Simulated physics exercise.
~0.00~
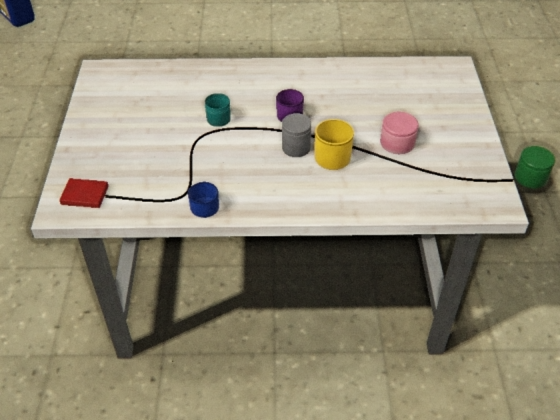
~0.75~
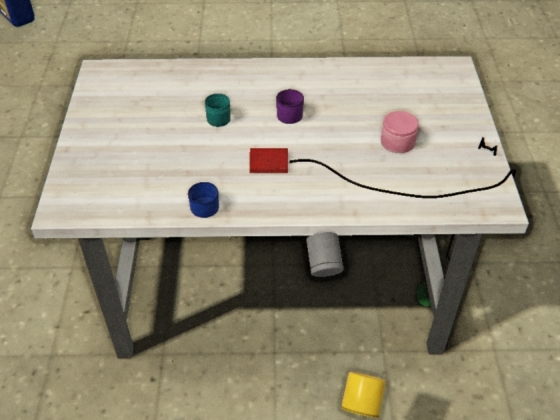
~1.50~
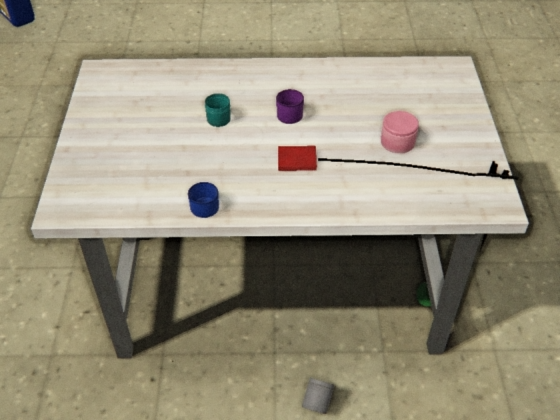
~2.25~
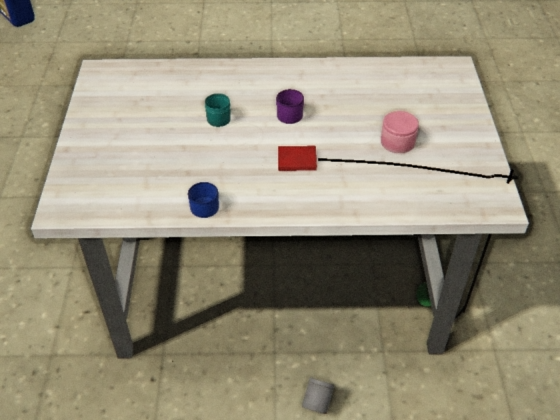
A pale wooden lab table stands on a tiled floor, seen from above and in front by a still camera. A thin black cable winds from a red phone at the left, behind grey and yellow containers near the middle, to a green speaker at the right edge; teal, purple, pink and blue containers stand around it. The speaker drops off the right side, and the phone slides right as the grey tub and yellow mug tumble off the front. The yellow mug leaves view. Finally, the phone rests mid-table, the grey tub lies on the floor, and the other four containers remain unmoved.
